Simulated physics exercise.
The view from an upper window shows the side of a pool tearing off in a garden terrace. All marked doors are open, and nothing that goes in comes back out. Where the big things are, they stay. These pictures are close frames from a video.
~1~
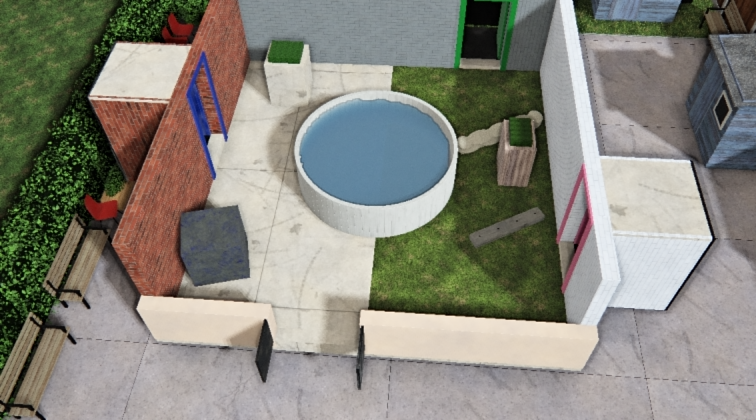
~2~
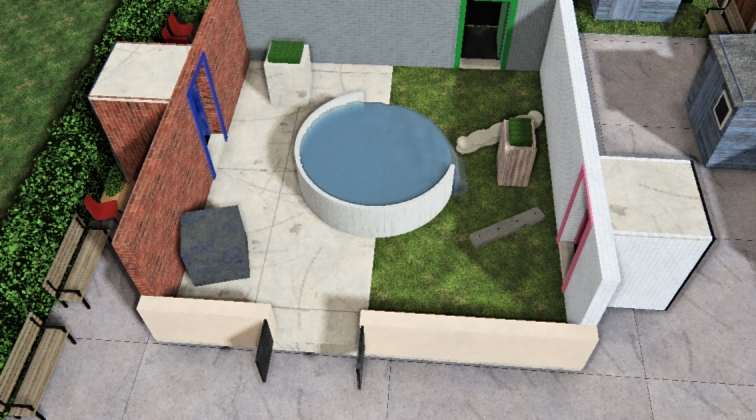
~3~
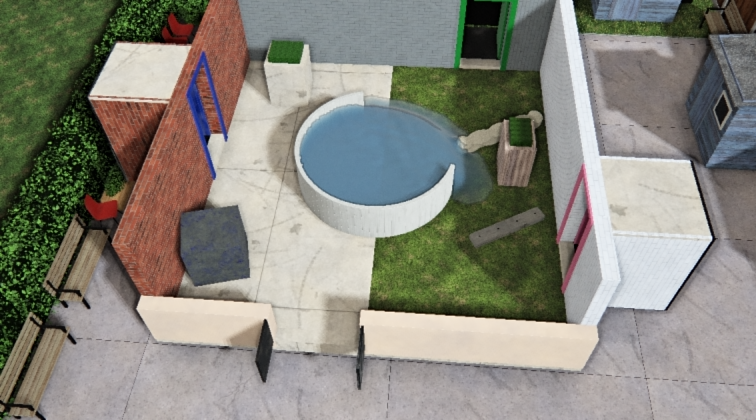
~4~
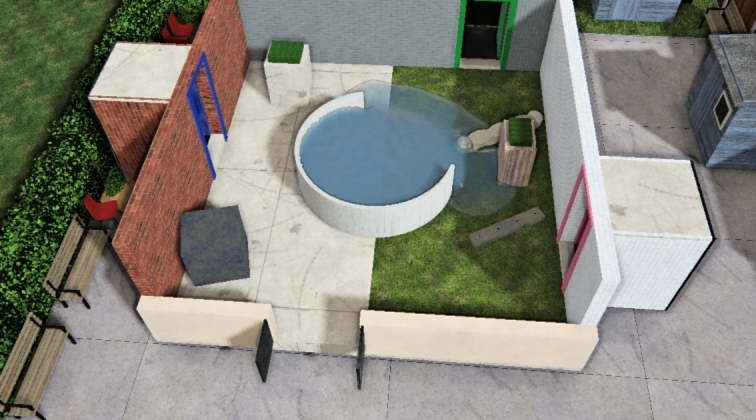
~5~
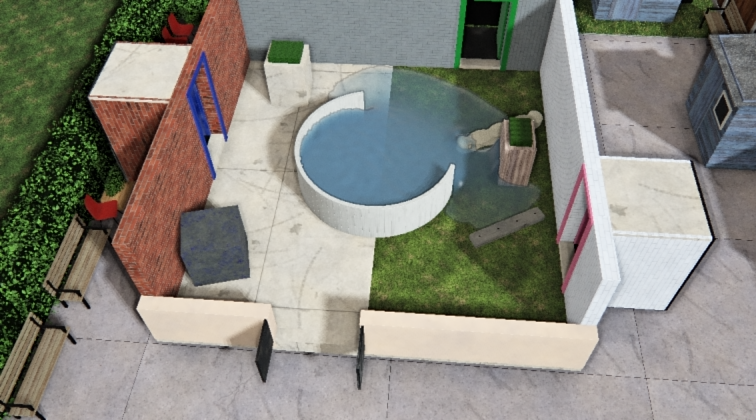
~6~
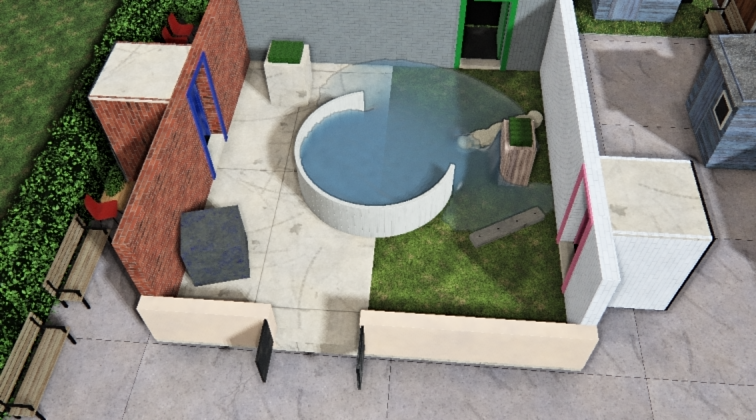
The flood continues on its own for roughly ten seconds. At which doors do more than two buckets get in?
The blue door will get two buckets at most. The green door will get more than two buckets. The pink door will get two buckets at most.
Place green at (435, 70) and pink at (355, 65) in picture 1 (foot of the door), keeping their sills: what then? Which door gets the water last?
Last: The one in blue.
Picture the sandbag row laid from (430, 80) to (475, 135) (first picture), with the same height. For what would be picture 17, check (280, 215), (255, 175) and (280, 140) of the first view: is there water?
Spared, spared, spared.
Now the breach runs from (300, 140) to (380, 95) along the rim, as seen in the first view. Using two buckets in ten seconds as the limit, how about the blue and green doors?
The blue one exceeds it; the green one exceeds it.
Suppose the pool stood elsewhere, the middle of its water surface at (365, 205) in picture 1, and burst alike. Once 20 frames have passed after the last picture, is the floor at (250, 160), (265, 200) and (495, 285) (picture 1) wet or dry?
Spared, spared, soaked.
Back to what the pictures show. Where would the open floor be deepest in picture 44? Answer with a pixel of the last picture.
I'd say near (250, 65).
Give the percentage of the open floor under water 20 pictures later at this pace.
About 70 percent.
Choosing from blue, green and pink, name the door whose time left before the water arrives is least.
I'd go with the green-painted one.
A moment on, water covers 40 % of the floor; the blue door not reached, the green door under two buckets in, the pink door not reached.
Next, water covers 45 % of the floor; the blue door not reached, the green door far over two buckets in, the pink door wet at the sill, nothing in.
Then, water covers 70 % of the floor; the blue door wet at the sill, nothing in, the green door far over two buckets in, the pink door wet at the sill, nothing in.
Later, water covers 95 % of the floor; the blue door wet at the sill, nothing in, the green door far over two buckets in, the pink door wet at the sill, nothing in.
In the end, water covers 95 % of the floor; the blue door wet at the sill, nothing in, the green door far over two buckets in, the pink door wet at the sill, nothing in.
